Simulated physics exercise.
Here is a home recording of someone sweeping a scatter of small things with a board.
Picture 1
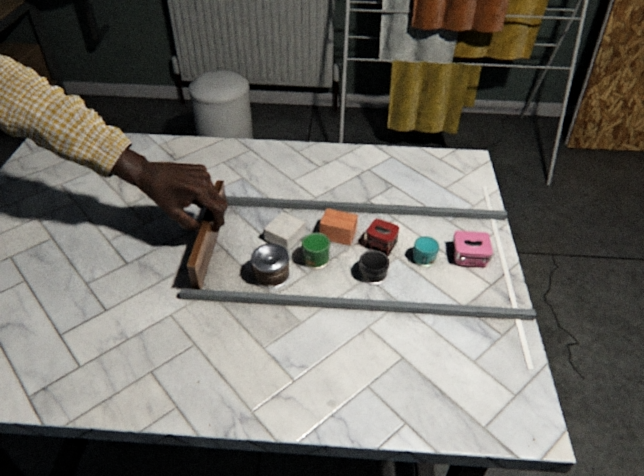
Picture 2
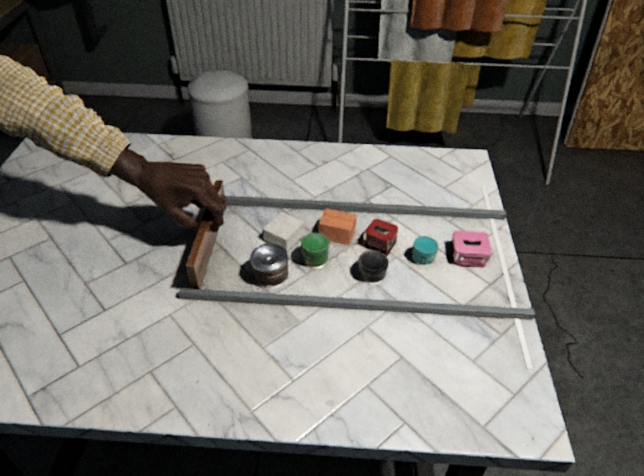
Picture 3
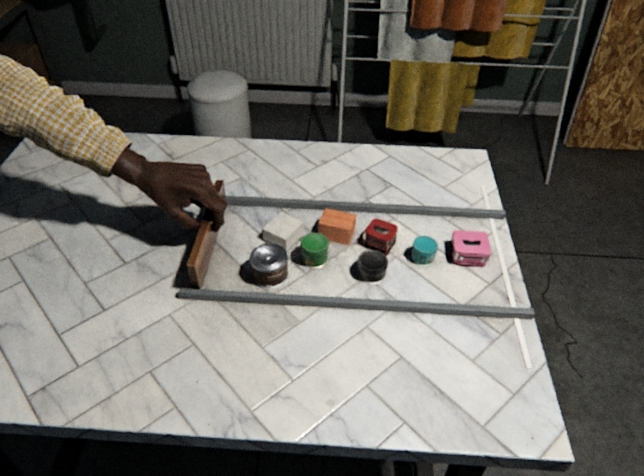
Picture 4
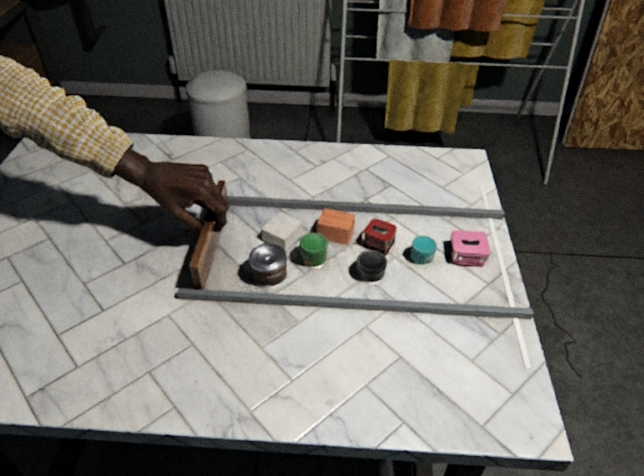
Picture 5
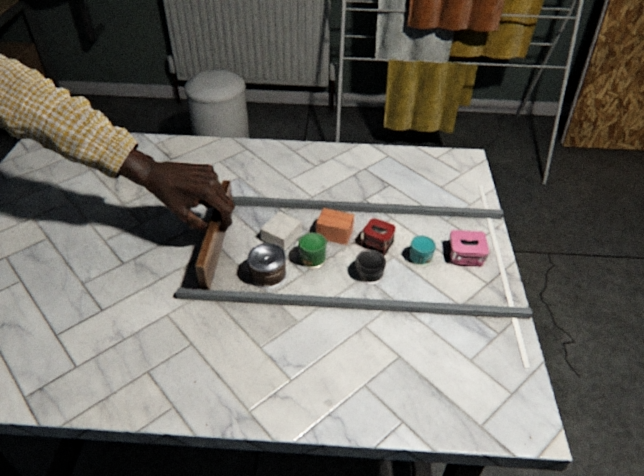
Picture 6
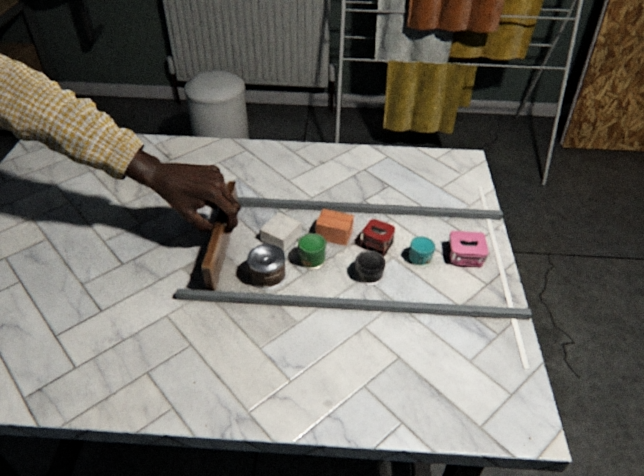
A hand slides a wooden board slightly right toward small blocks and round containers.
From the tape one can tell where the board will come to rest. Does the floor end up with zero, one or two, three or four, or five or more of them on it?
Count off: Above four.
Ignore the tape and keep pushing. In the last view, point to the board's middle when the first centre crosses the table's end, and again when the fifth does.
Pixels in order: Roughly (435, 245), roughly (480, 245).
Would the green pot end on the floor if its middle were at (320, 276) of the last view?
Placed like that, the green pot cannot stay.
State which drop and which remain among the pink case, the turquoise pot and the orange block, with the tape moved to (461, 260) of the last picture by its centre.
The pink case tumbles off, the turquoise pot tumbles off, the orange block holds on.
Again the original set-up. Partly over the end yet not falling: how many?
Overhanging: 2.
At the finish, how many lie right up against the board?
It adds up to 2.
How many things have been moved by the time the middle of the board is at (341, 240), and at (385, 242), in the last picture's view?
Tally: First 7; then 8.
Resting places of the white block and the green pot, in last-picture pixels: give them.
Taking them in turn, first comes (511, 239), then (517, 258).
Soon after, none off yet; pink case at rest near (467, 250); turquoise pot at rest near (422, 252); red case moved a little near (391, 239).
Then, none off yet; pink case moved about its own width near (495, 245); turquoise pot moved well along near (484, 266); red case moved well along near (458, 247).
At rest, the number that fall off is five or more; fallen, brown pot, orange block, black pot, red case, turquoise pot and pink case.
